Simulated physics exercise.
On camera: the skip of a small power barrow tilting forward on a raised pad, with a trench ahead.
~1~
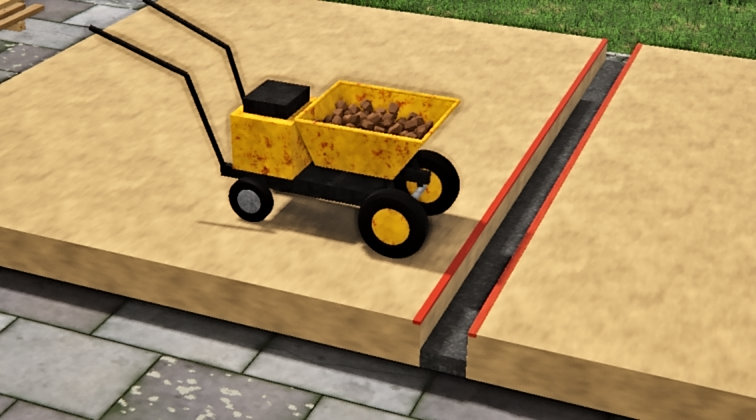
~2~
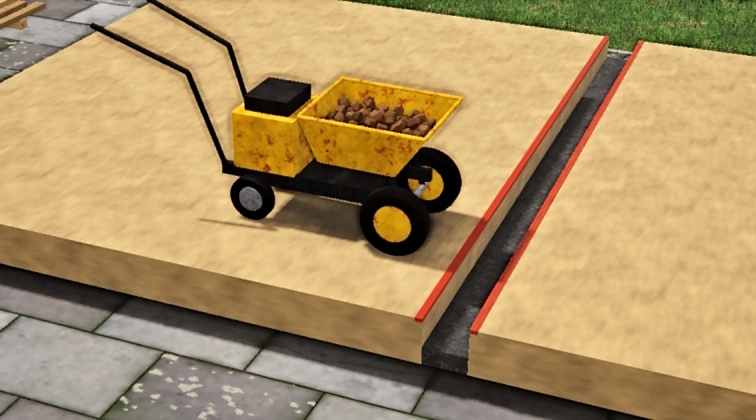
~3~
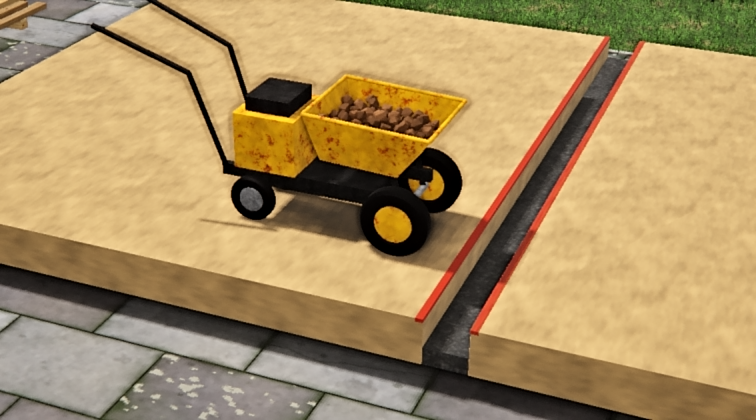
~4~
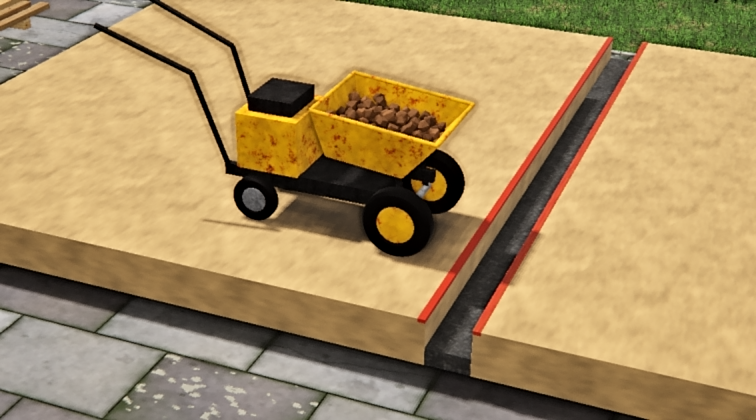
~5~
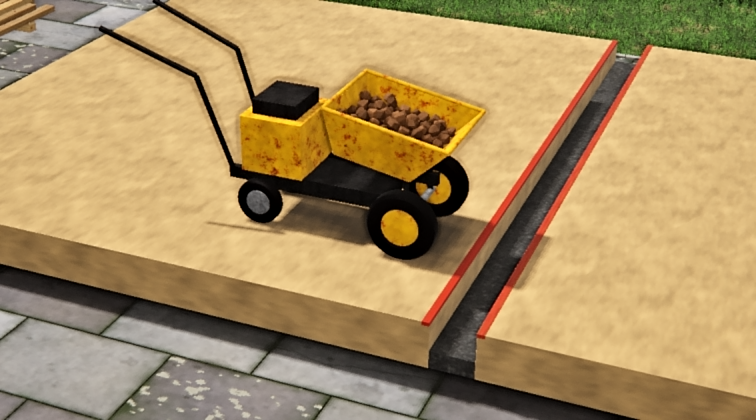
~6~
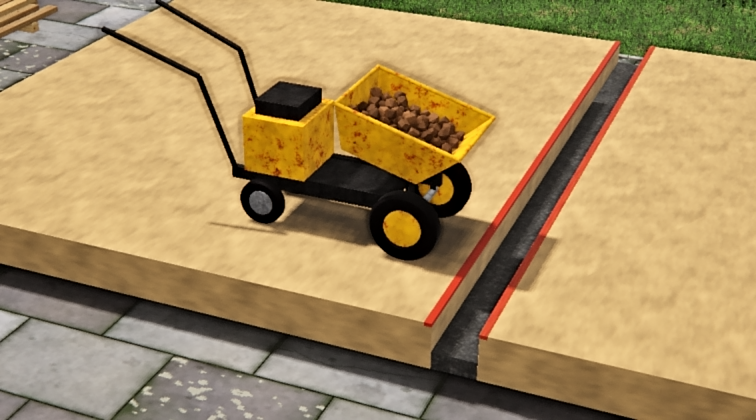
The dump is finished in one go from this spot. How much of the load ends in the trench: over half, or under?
The trench takes less than half.
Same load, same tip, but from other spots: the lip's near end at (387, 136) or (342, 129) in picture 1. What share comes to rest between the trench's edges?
Near 90 % and 30 %.
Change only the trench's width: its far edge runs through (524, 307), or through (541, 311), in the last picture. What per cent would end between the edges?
Near 80 % and 100 %.
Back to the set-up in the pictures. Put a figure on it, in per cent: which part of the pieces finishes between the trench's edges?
Some 25 per cent.
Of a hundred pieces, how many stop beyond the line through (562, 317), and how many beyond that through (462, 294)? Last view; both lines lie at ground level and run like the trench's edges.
About 10 and 80 per cent.
Soon, skip tipped steeply; all in the skip.
A while on, skip tipped right over; most in the skip; a stray few in or heaped over the trench; about a quarter beyond it.
Towards the end, skip tipped right over; about a quarter in the skip; a small part in or heaped over the trench; about half beyond it.
Finally, skip tipped right over; about a quarter in the skip; about a quarter in or heaped over the trench; about two thirds beyond it.
